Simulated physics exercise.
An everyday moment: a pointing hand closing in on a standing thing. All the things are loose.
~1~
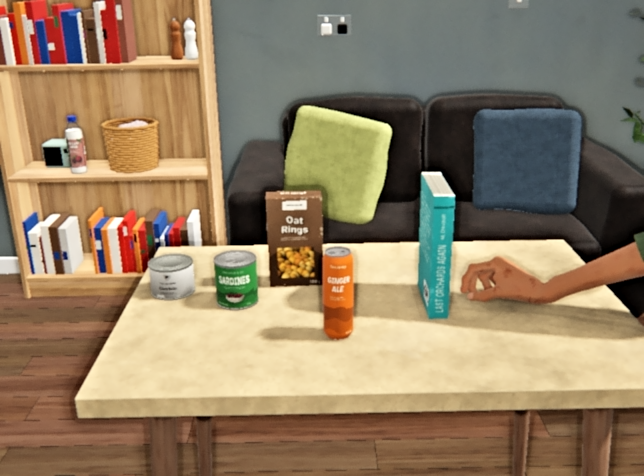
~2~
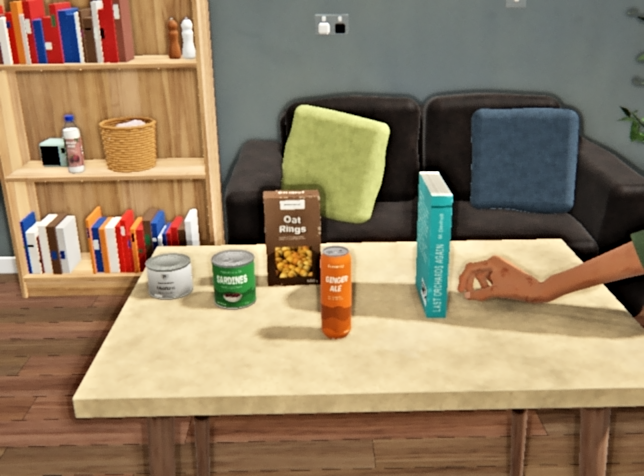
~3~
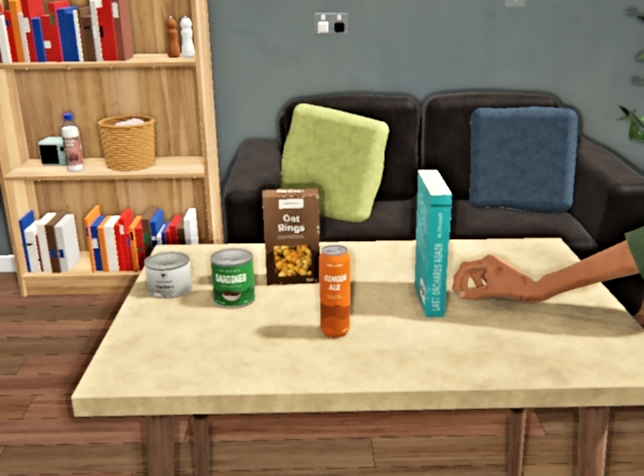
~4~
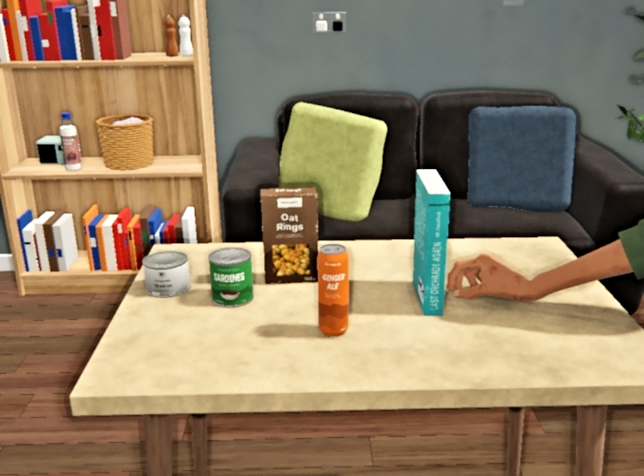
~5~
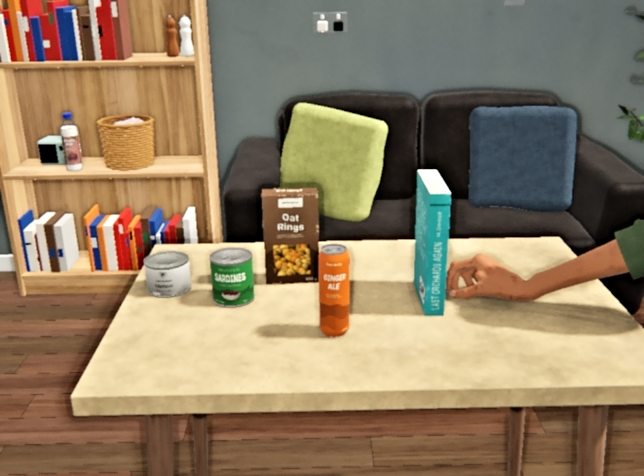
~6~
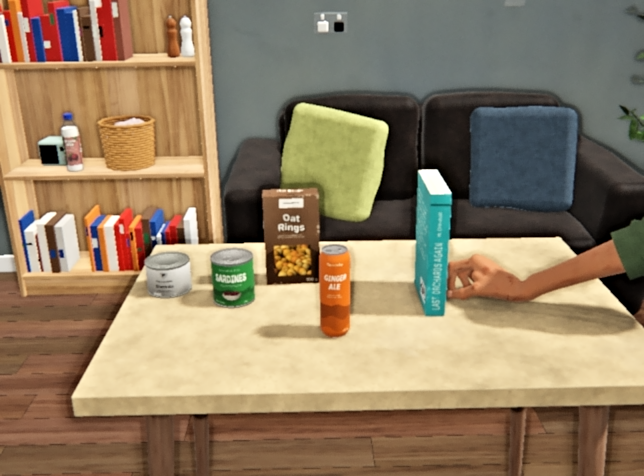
A hand at the right edges slightly left across a pale tabletop until its fingers are at the side of a standing turquoise book, in a living room seen from the front and slightly above. Left of the book stand an orange can, a brown cereal box, a green can and a grey can, with a bookshelf and dark sofa behind. The objects stay still while the view shifts very slightly.
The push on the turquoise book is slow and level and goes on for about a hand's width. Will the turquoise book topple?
The turquoise book is still upright.
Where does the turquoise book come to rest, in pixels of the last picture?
At about (369, 243).
Then, 0.50 s after the last picture, turquoise book slid a little near (416, 242).
Then, 1.00 s after the last picture, turquoise book slid a little near (395, 242).
Then, 1.60 s after the last picture, turquoise book slid about its own width near (370, 243).
At rest, moved from the start, turquoise book. Seen from the same camera at the end, turquoise book near (369, 243).
